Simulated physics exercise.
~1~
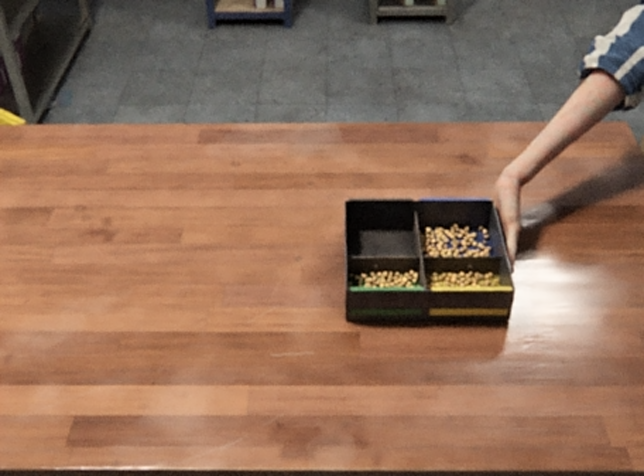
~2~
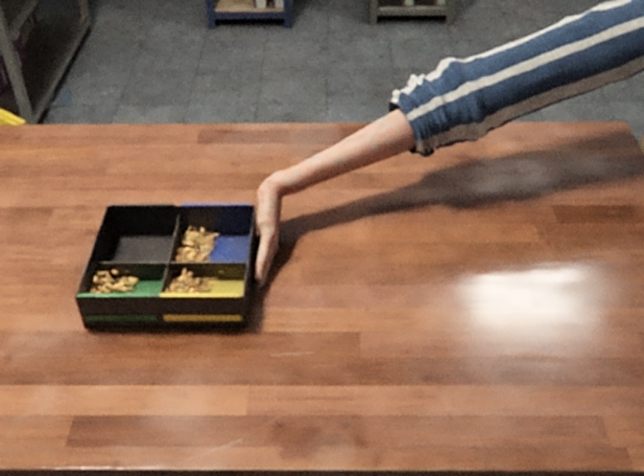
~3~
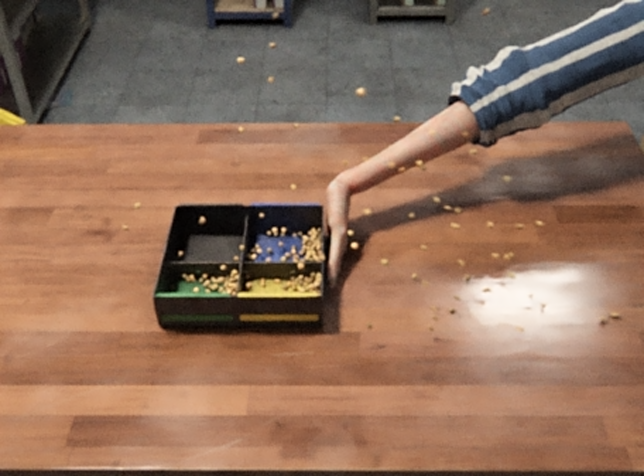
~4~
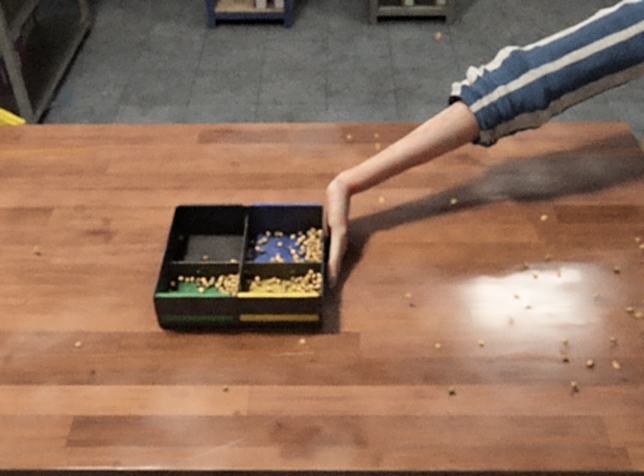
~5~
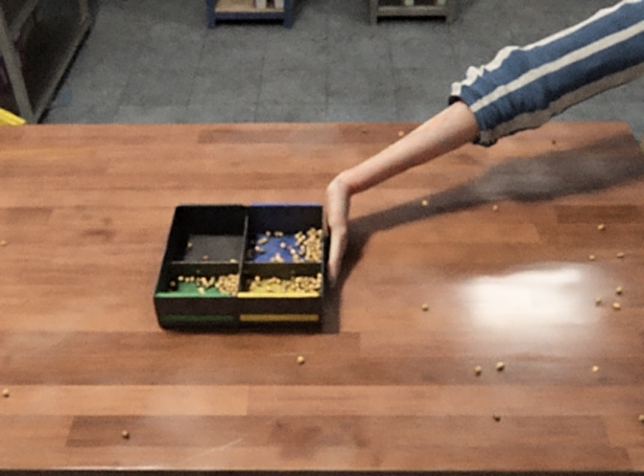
Divided tray of dried chickpeas sliding left under a hand, then jerking back right, some chickpeas flying out and scattering across the table.
